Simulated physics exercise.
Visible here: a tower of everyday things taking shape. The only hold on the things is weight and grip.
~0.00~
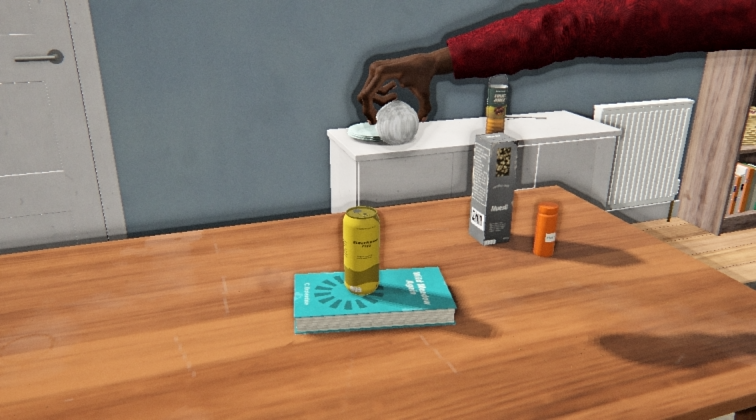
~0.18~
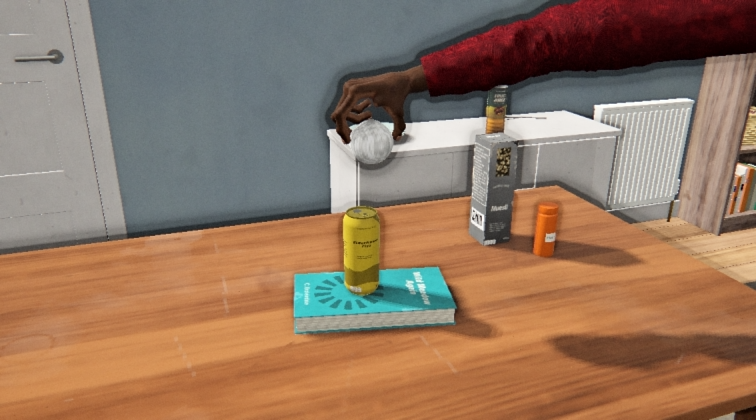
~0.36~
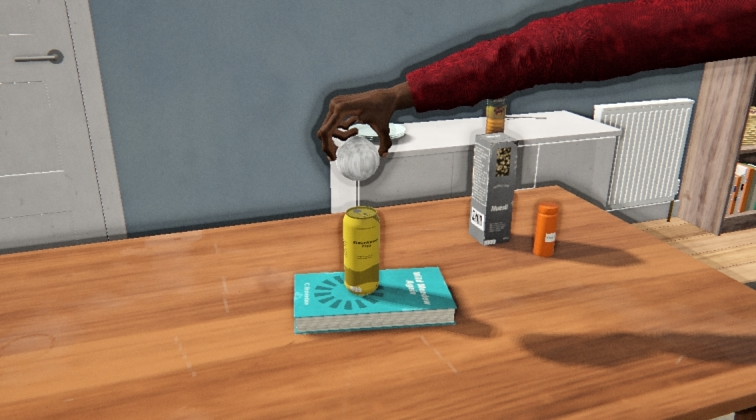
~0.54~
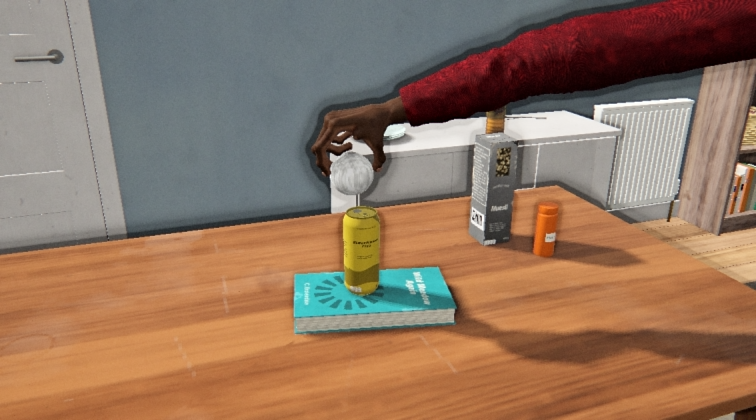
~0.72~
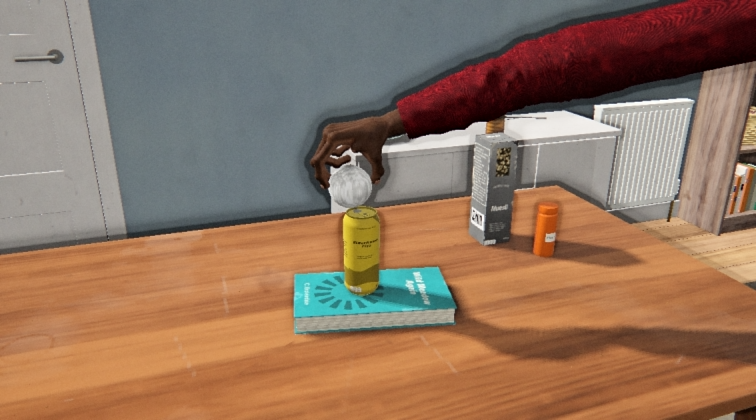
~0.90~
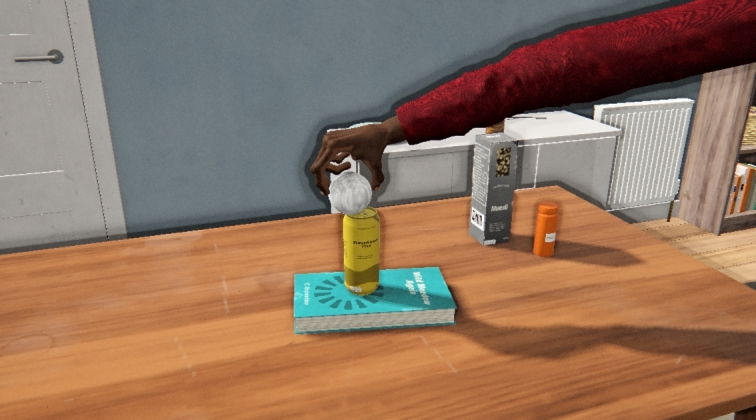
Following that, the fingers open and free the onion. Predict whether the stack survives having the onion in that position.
In the end the pile is left intact.
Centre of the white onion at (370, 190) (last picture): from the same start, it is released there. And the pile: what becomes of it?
Next, the heap stays put.
By 1.90 s, all is still.
By 3.10 s, white onion resting near (350, 193).
When it is over (4.0 s), all 5 as before. End places, in pixels of the last picture, white onion near (350, 193). The pile holds.
